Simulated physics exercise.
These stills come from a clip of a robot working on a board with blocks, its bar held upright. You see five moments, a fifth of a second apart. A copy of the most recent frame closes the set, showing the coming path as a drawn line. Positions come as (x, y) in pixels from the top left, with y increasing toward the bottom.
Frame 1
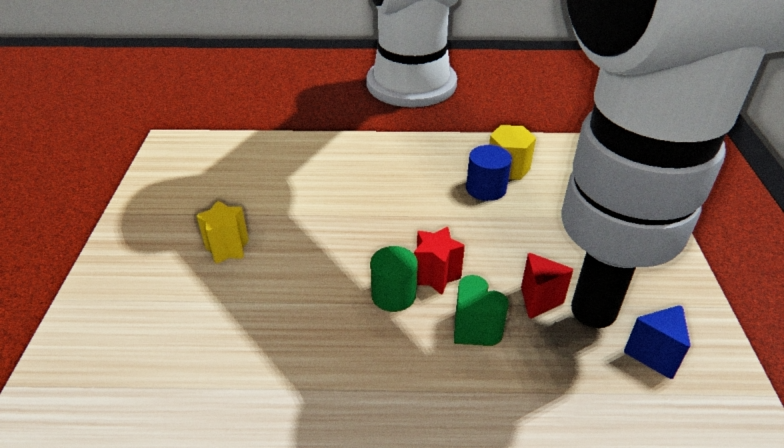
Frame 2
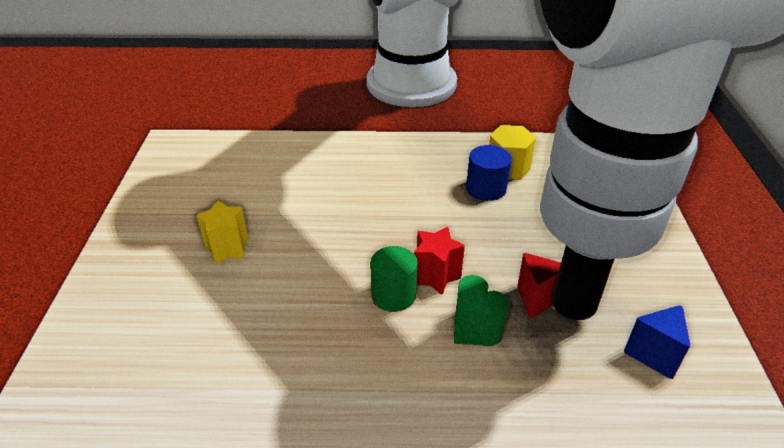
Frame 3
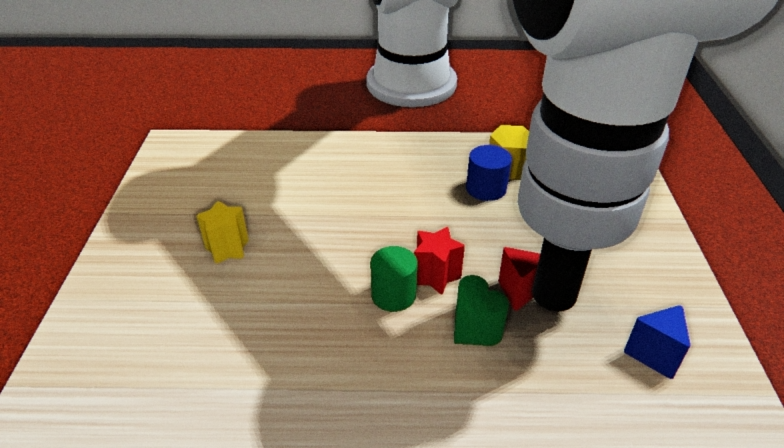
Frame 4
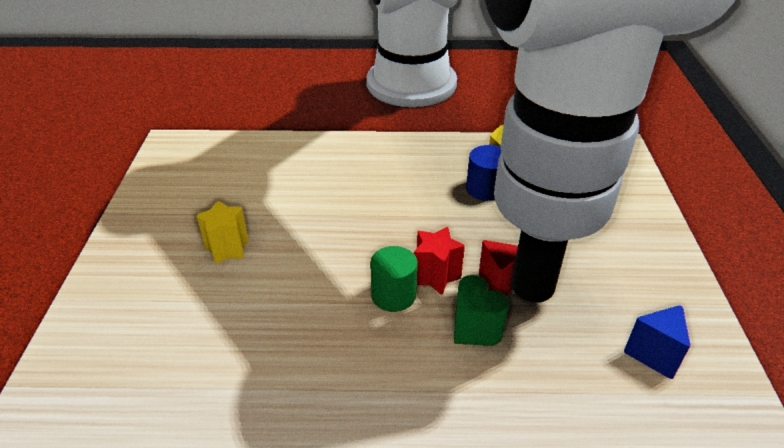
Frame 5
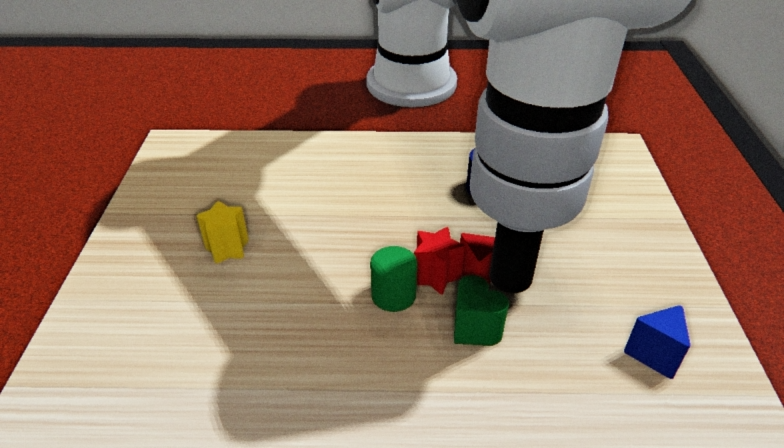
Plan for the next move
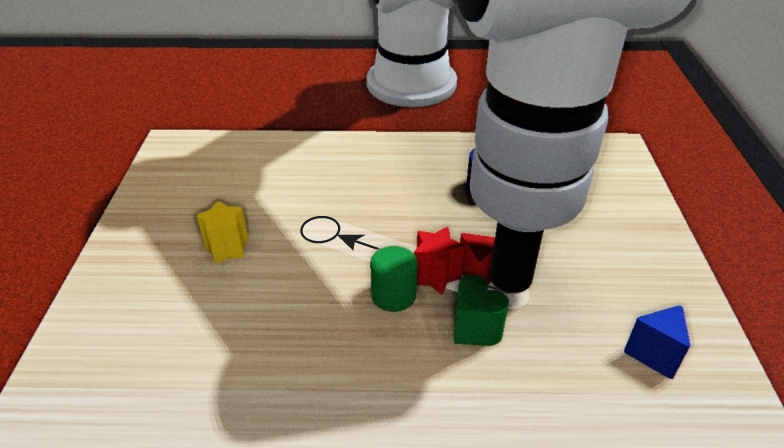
On a wooden board, a robot arm's black bar moves left, pushing a red triangular block toward a red star-shaped block.
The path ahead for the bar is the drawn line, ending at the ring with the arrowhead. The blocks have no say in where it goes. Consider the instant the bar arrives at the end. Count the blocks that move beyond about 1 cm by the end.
That's two.
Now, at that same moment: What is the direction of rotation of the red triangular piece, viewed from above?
Viewed from above: Clockwise.
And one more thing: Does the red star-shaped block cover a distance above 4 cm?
I believe so.
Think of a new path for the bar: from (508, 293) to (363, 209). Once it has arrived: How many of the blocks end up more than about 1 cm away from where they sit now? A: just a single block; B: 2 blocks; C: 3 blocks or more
Option B.
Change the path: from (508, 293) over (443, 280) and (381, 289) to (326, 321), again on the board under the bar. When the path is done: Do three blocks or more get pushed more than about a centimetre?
Yes - that is the case.
The line goes from (508, 293) directly to (320, 229).
On the path given first. One third of the way, bar at (441, 256); red star-shaped block at (397, 226), turned 50° anticlockwise; red triangular piece at (437, 213), turned 55° clockwise.
Two thirds of the way, bar at (377, 235); red star-shaped block at (335, 205), turned 50° anticlockwise; red triangular piece at (432, 209), turned 70° clockwise.
At the end, bar at (319, 216); green disc unmoved; red star-shaped block at (280, 185), turned 40° anticlockwise; red triangular piece at (432, 209), turned 70° clockwise.
